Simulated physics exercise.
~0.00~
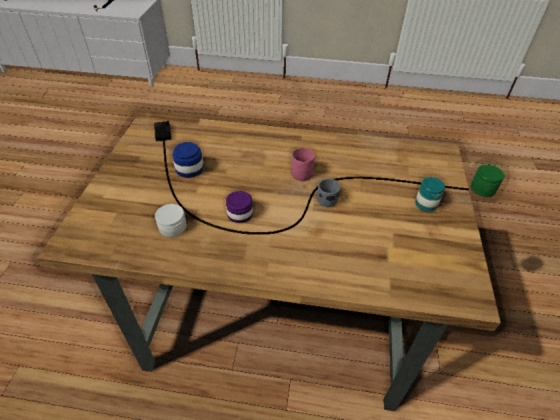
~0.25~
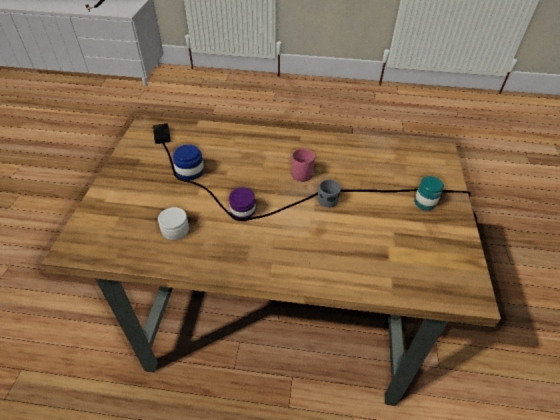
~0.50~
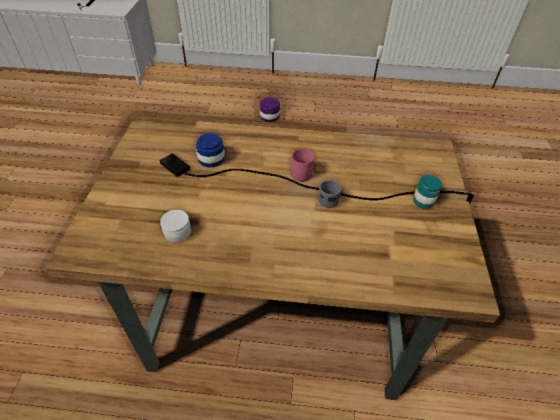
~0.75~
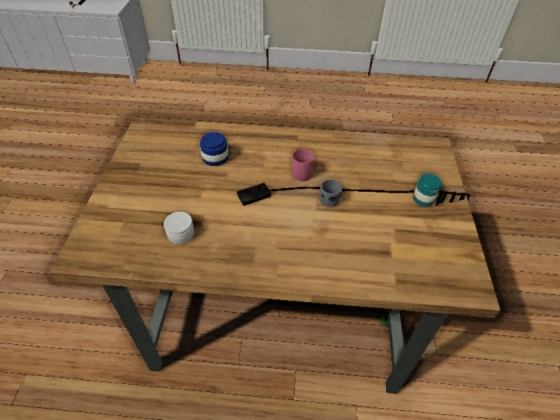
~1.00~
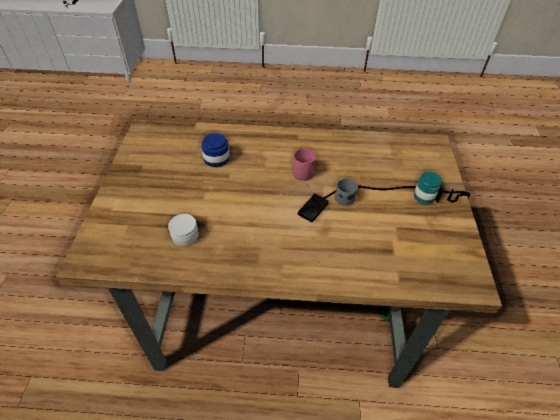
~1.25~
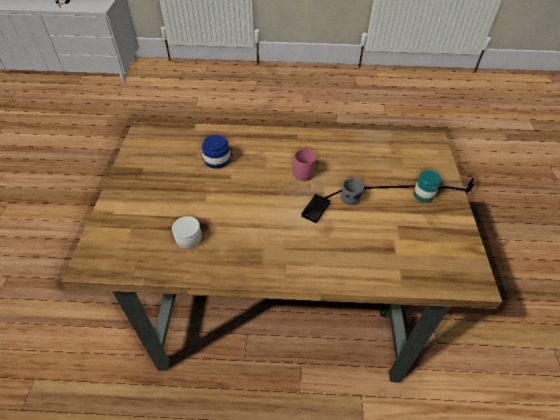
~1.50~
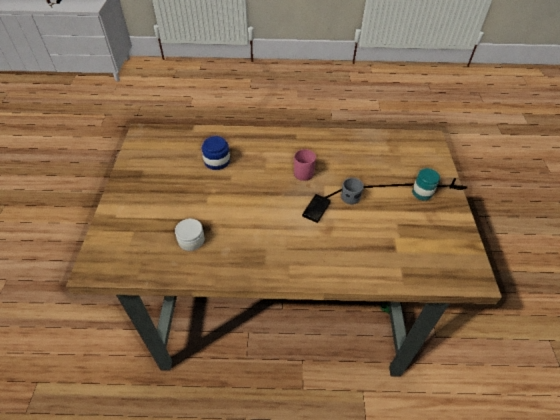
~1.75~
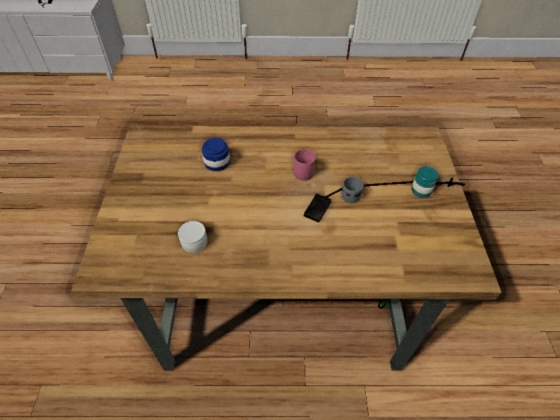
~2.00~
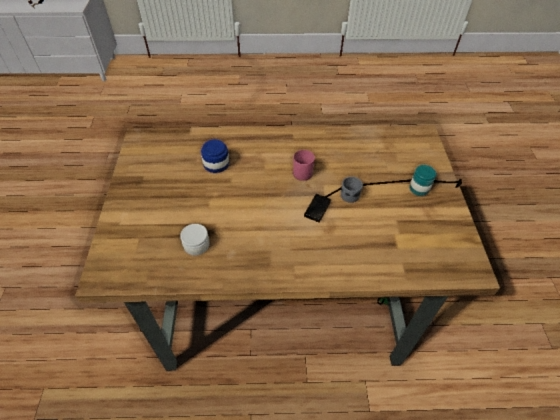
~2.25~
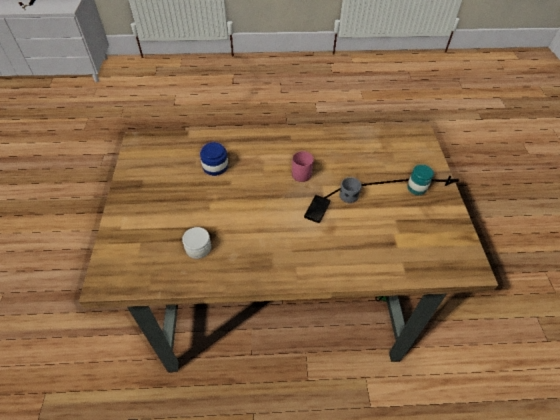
A wooden table with dark angled legs stands on a plank floor, seen from above and in front, with pale radiators behind. A black cable winds from a black phone at the back left past a blue jar, purple canister, grey mug and teal tin towards a green object at the right edge, with a pink cup and white tin nearby. The green object drops from sight and the cable tightens, sweeping the purple canister off the back and nudging the blue jar. The phone slides right, shifting the mug slightly, and rests beside it, still on the table.
